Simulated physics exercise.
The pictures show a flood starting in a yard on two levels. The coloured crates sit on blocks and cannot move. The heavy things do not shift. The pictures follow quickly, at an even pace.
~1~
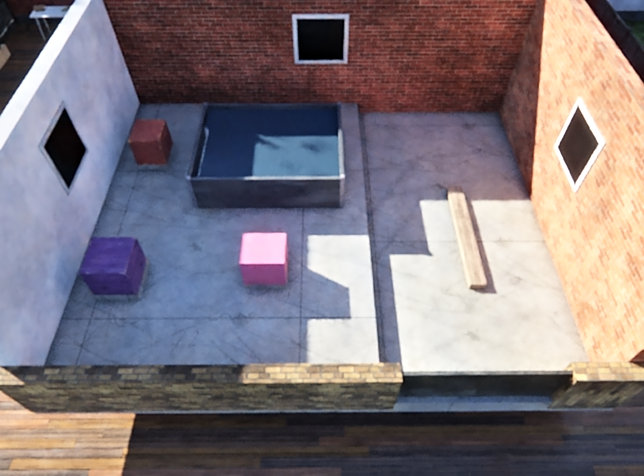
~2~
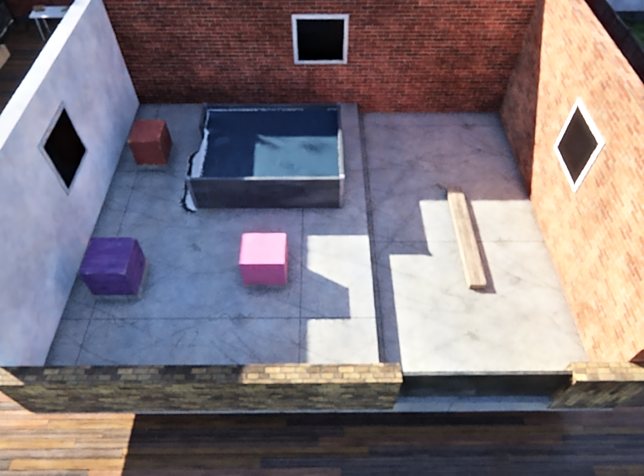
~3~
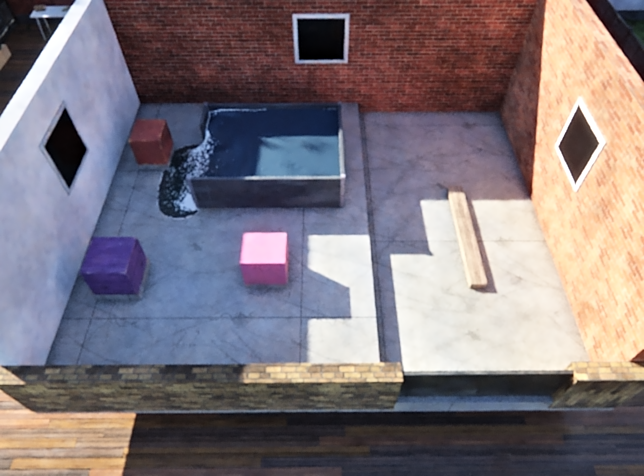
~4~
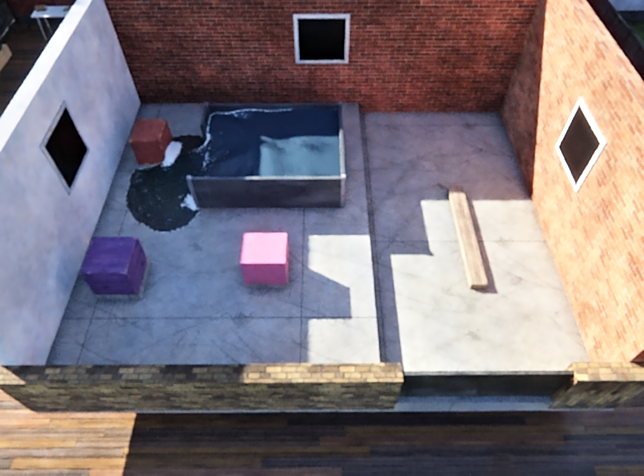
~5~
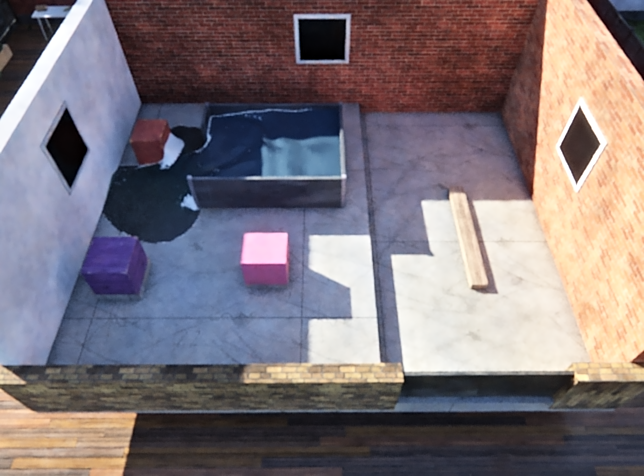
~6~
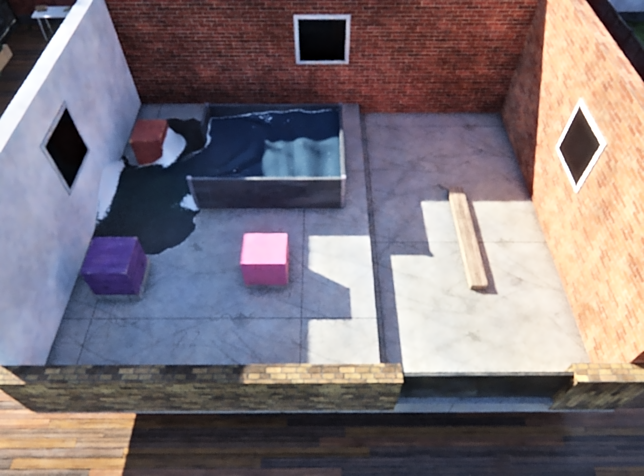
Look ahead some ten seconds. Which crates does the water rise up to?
One by one: The purple crate gets wet; the pink crate gets wet; the red crate gets wet.
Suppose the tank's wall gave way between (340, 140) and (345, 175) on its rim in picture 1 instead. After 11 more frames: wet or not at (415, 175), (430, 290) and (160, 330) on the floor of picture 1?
As listed: Awash, covered, no water.
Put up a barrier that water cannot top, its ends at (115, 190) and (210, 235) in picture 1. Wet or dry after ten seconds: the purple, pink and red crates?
In short: The purple crate stays dry; the pink crate remains dry; the red crate is topped.
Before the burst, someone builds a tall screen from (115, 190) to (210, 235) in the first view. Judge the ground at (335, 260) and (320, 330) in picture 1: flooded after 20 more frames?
In turn: Under water, no water.
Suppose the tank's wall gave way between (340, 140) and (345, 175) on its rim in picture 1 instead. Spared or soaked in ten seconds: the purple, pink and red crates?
Then: The purple one stays dry; the pink one is spared; the red one is safe.
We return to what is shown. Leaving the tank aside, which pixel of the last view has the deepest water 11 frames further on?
Around (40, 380).
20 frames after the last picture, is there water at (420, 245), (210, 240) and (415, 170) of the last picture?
In turn: Dry, wet, no water.
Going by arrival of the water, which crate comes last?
Last comes the pink-painted one.
A moment on, water covers 15 % of the floor; the purple crate water round its plinth, the pink crate not reached, the red crate water round its plinth.
Next, water covers 20 % of the floor; the purple crate water round its plinth, the pink crate not reached, the red crate water round its plinth.
Then, water covers 45 % of the floor; the purple crate water round its plinth, the pink crate water round its plinth, the red crate water round its plinth.
Later, water covers 85 % of the floor; the purple crate water round its plinth, the pink crate water round its plinth, the red crate water round its plinth.
In the end, water covers 95 % of the floor; the purple crate was topped, the pink crate was topped, the red crate was topped.
